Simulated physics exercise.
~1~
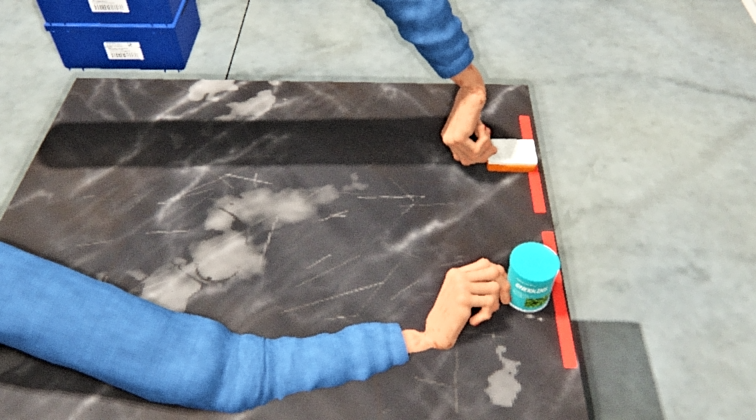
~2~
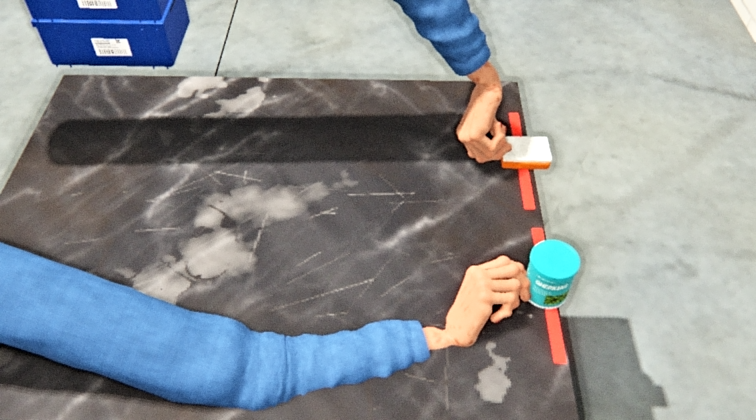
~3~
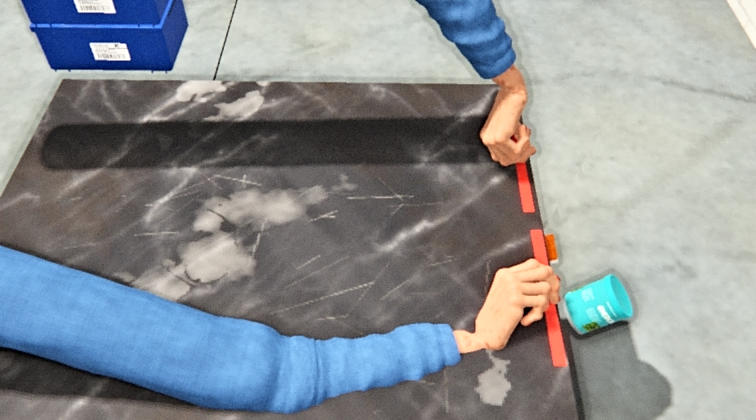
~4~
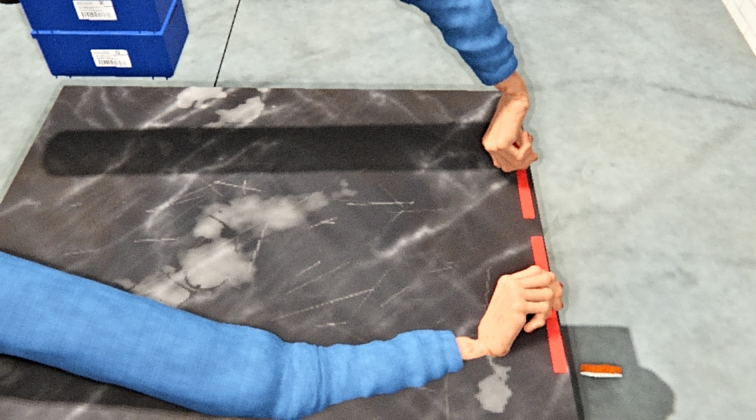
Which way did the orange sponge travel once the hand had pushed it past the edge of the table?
The orange sponge moved down as the viewer sees it, dropping past the table's edge to the floor.
